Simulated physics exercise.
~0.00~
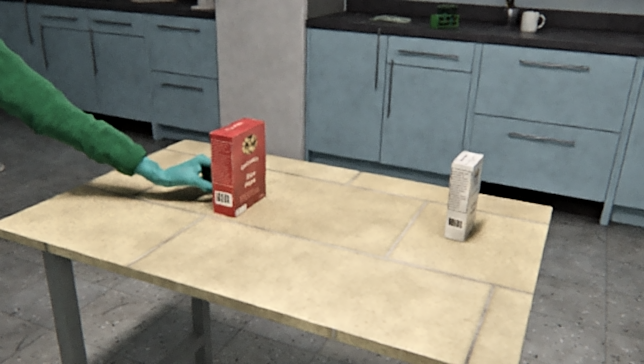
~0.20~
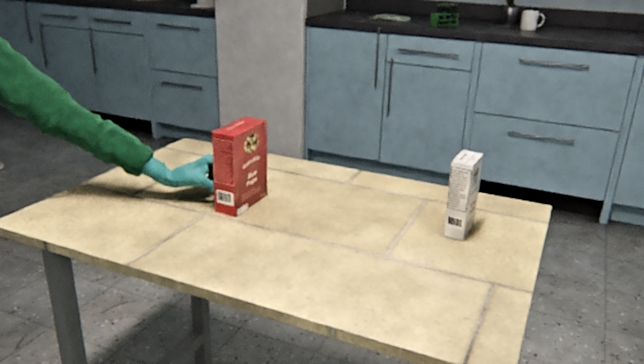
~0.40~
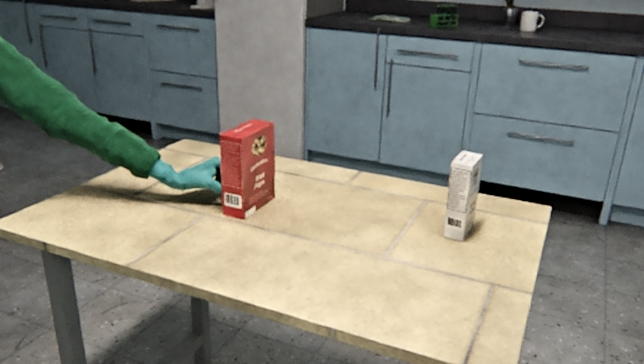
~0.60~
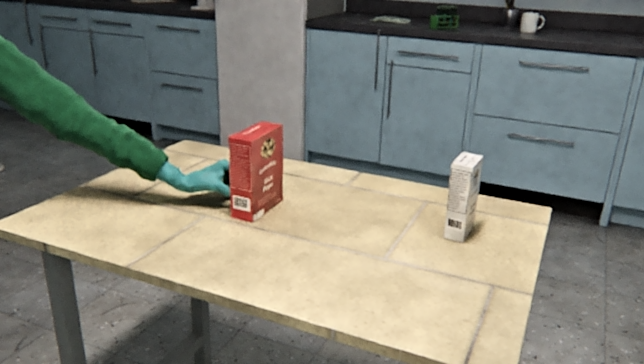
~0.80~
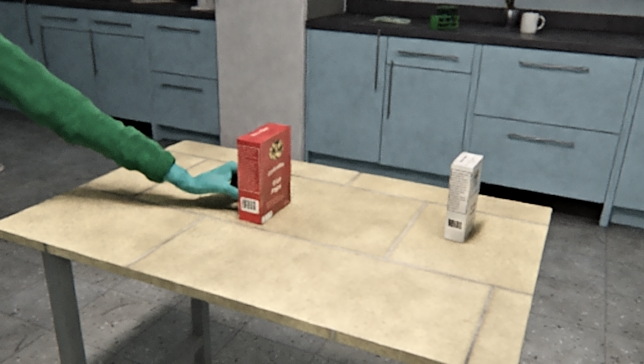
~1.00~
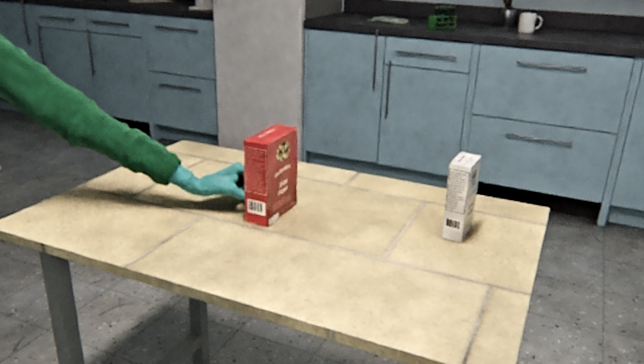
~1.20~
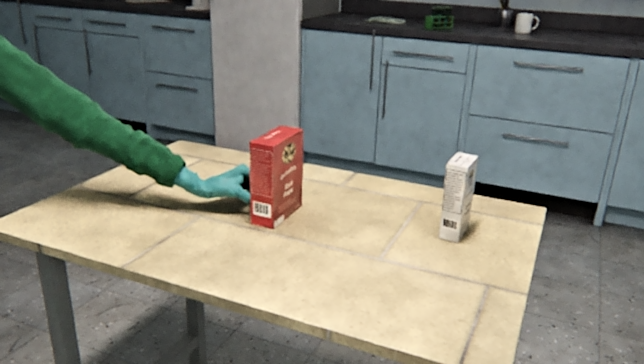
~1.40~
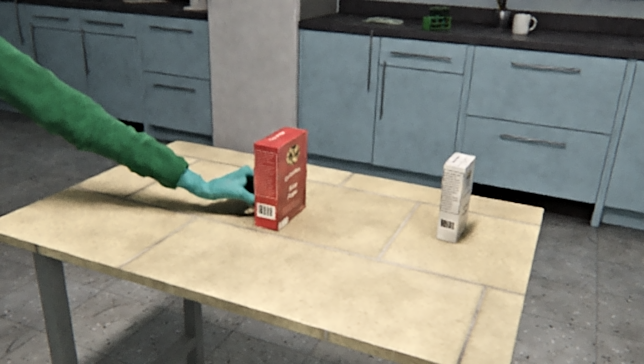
In a kitchen with blue-grey cabinets and a dark counter, a slightly swaying view looks down on a pale tiled table. A red box stands left of the middle, and a smaller white box stands to the right. From the left, an arm in a green sleeve and teal glove reaches in, its hand at the red box's left side. The hand pushes the box gradually to the right, and it slides a short way across the tabletop without tipping. At the end, the red box is still upright with the hand beside it, and the white box remains standing in its place.
